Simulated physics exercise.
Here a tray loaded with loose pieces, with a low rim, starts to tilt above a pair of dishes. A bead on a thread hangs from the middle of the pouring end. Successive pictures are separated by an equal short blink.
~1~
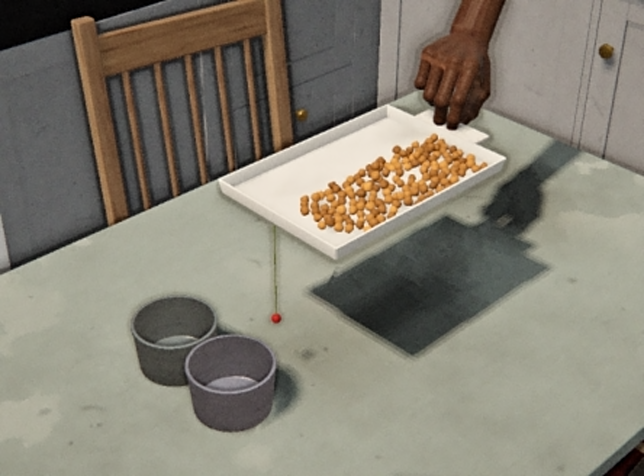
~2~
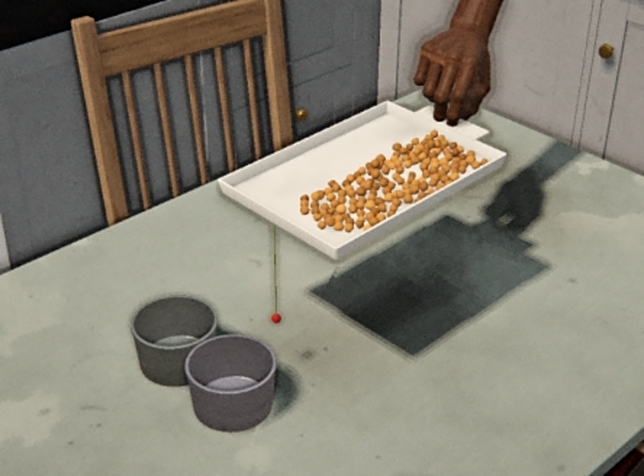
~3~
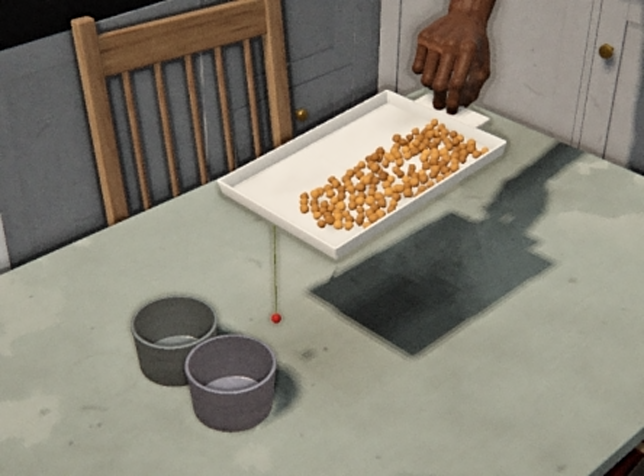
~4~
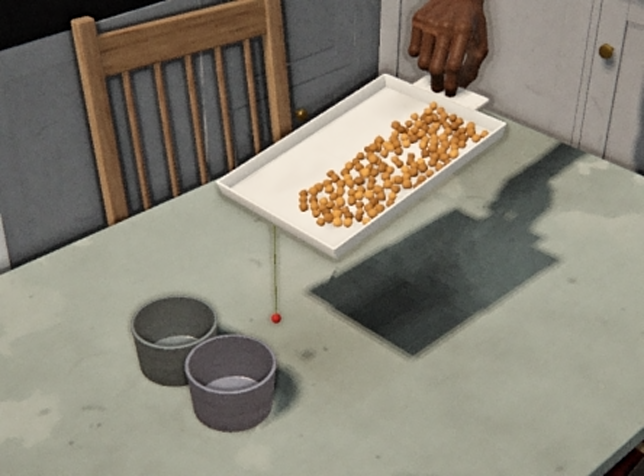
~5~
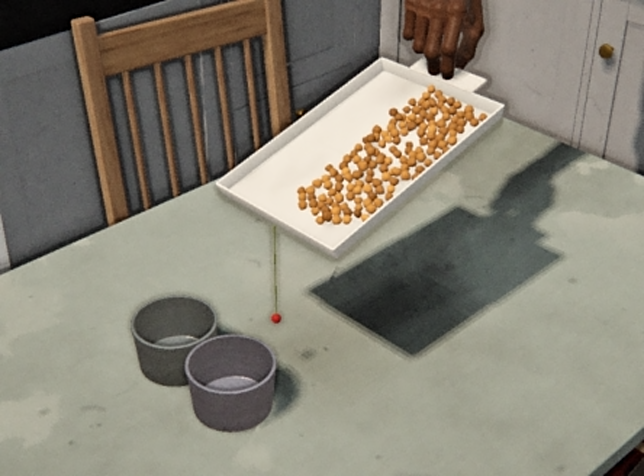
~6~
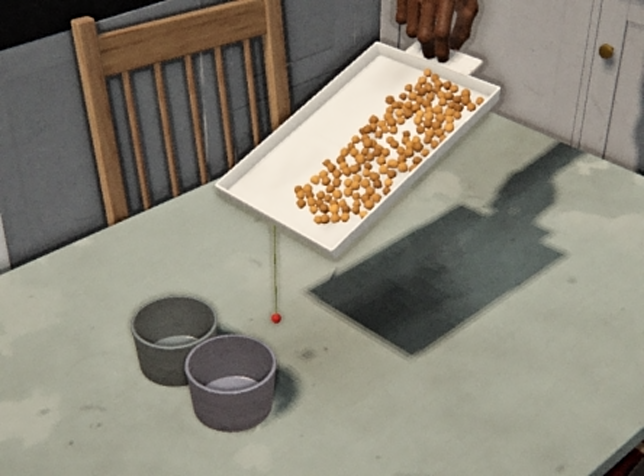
At the start, a hand holds a white, low-rimmed tray of roasted chickpeas level above a table with two dark dishes, a red bead hanging from its near end. The hand then raises the far end, gradually at first, until the tray slopes clearly toward the dishes, chickpeas still on it.
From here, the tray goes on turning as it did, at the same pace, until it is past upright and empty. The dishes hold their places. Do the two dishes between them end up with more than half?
Pretty clear the dishes gather most of what falls.
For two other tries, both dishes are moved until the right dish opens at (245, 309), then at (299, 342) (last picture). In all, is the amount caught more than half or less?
Try 1: Not up to half; try 2: Not up to half.
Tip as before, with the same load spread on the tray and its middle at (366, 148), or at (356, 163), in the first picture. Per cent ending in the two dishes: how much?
That would be 70 per cent, and then 70 per cent.
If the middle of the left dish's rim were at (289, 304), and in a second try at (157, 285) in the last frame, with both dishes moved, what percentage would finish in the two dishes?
The first try yields 0% and the second yields 30%.
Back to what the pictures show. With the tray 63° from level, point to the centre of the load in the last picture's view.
Centre estimate: (293, 189).
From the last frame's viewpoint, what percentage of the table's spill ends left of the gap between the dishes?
Close to 20 %.
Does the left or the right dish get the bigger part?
It is the right dish.
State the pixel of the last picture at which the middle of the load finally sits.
Close to (225, 395) in the last view.
Soon, tray tipped steeply; all on the tray.
A while on, tray tipped right over; most on the tray; a small part in the right dish; a stray few in the left dish; a stray few outside both; a stray few in the air.
Towards the end, tray tipped past a quarter turn; about half in the right dish; about a quarter in the left dish; about a third outside both; a stray few in the air.
Finally, tray tipped past a quarter turn; about half in the right dish; about a quarter in the left dish; about a third outside both.
